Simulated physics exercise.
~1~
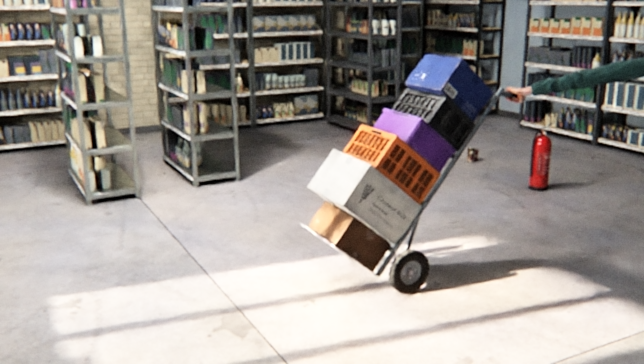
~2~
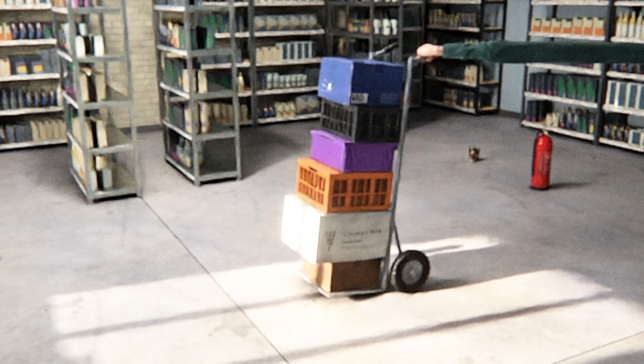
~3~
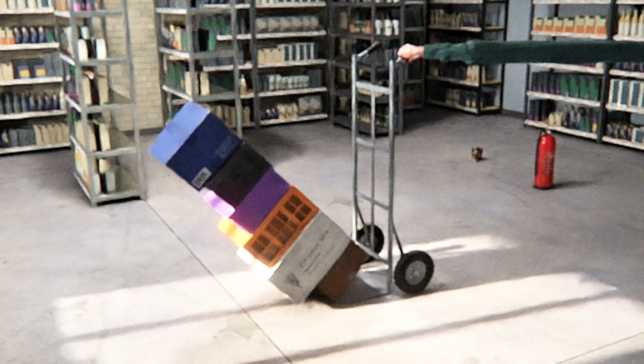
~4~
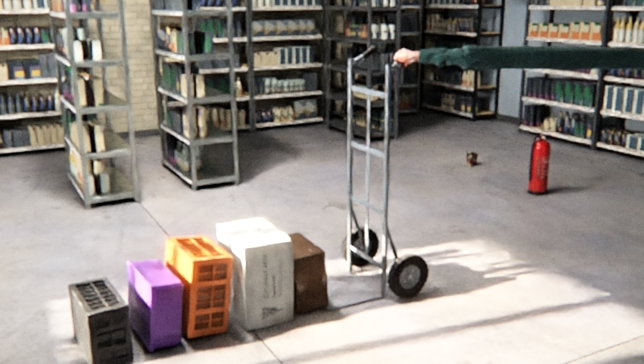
A hand truck stacked with boxes and crates leans back toward the right, held by a green-sleeved arm in a storeroom, seen from slightly above with a little sway. From the bottom up, it carries a brown box, a white box, an orange crate, a purple tote, a black crate and a blue box, with shelves behind and a red extinguisher at right. The arm swings the truck upright, and the stack keeps toppling left off it. The load ends in a row on the floor, brown box nearest the standing truck, the blue box out of view.
